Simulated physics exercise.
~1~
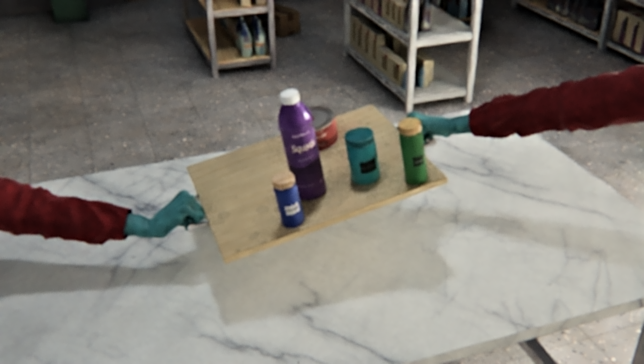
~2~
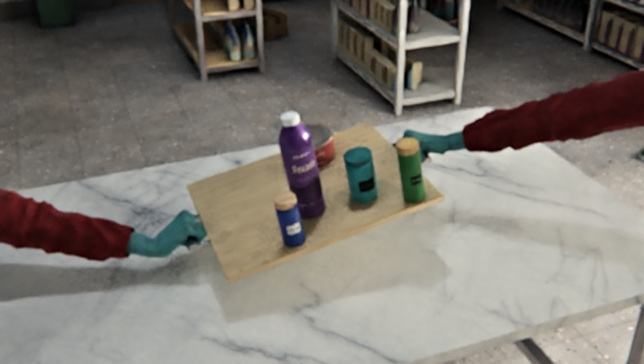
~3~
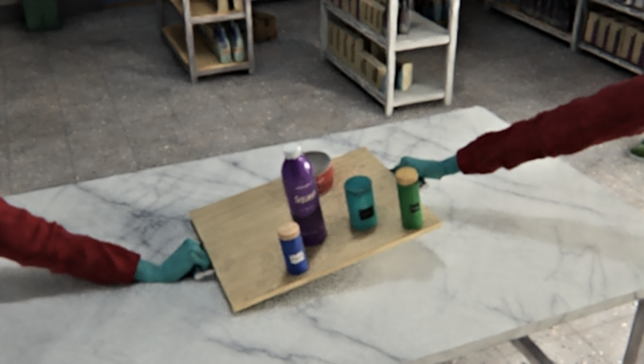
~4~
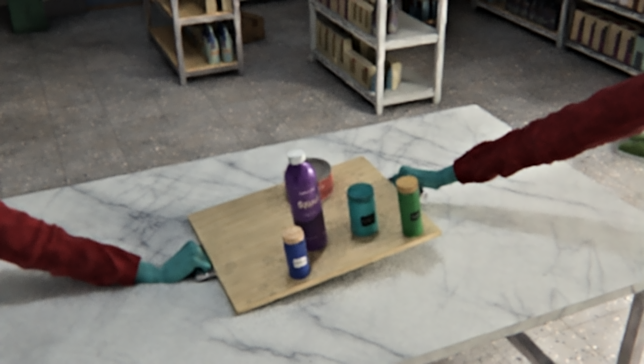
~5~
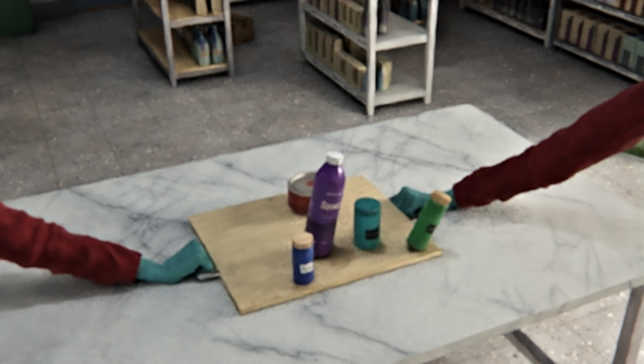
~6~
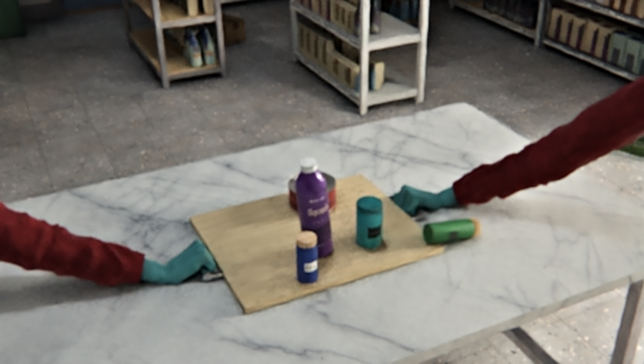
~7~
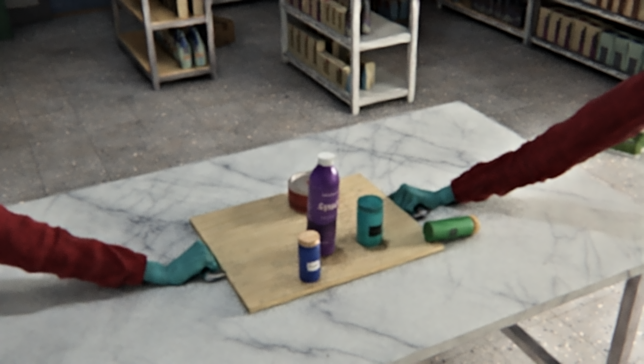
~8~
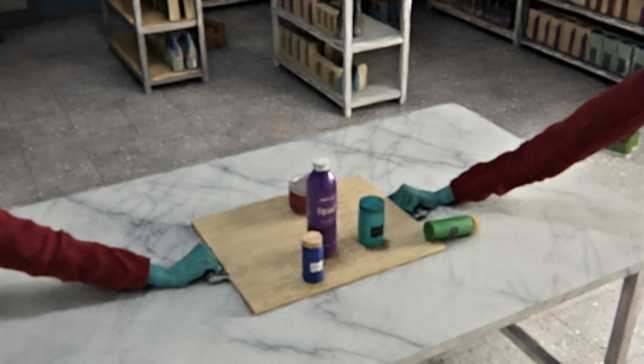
Two gloved hands lowered a tilted wooden board carrying five containers onto a marble table, and as it settled flat, the green shaker tipped over and ended up lying off the right edge, while the purple bottle wobbled but stayed standing with the others.
